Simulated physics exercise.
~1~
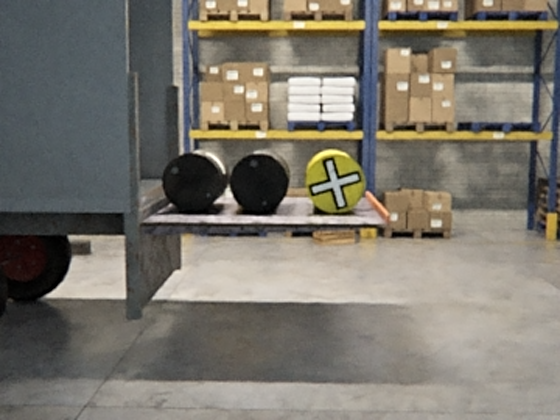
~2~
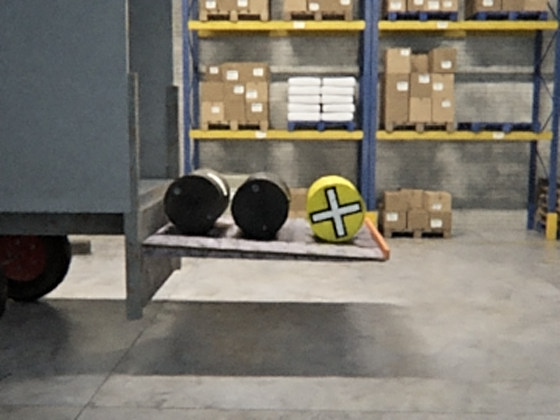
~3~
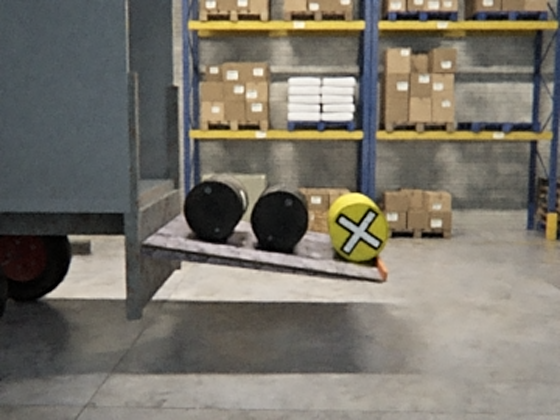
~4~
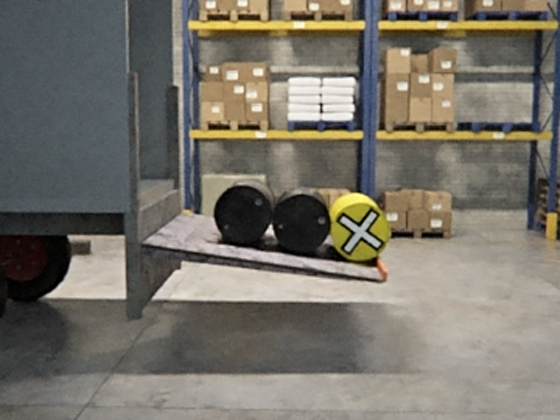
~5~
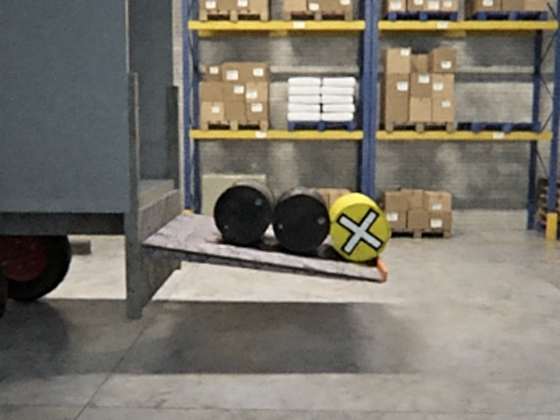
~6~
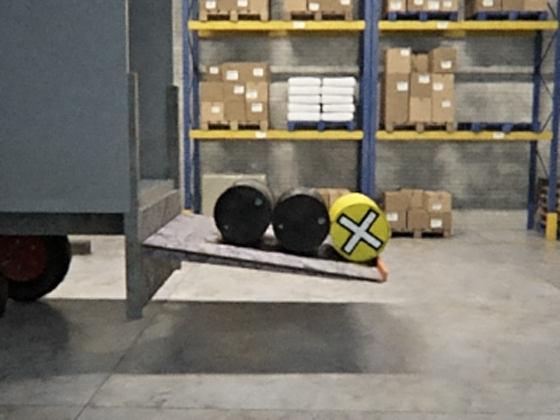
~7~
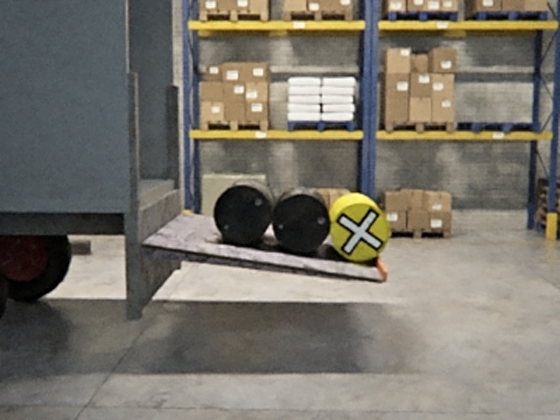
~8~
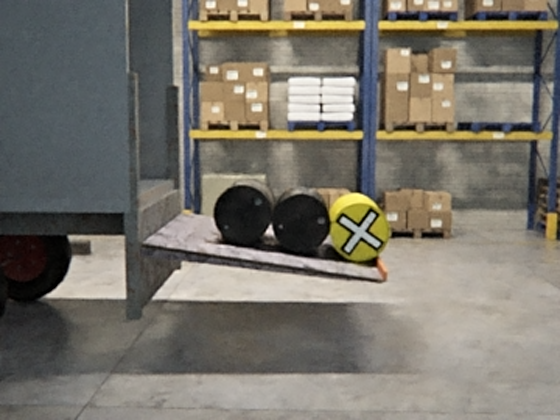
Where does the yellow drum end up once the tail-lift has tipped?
The yellow drum stays on the tail-lift, held back by the stop at its outer edge.
The video shows two black drums and a yellow one with a white cross on a truck's tail-lift, which lowers slightly and tips outwards. The drums roll right until the yellow one stops at the raised edge, with the black ones resting behind it.
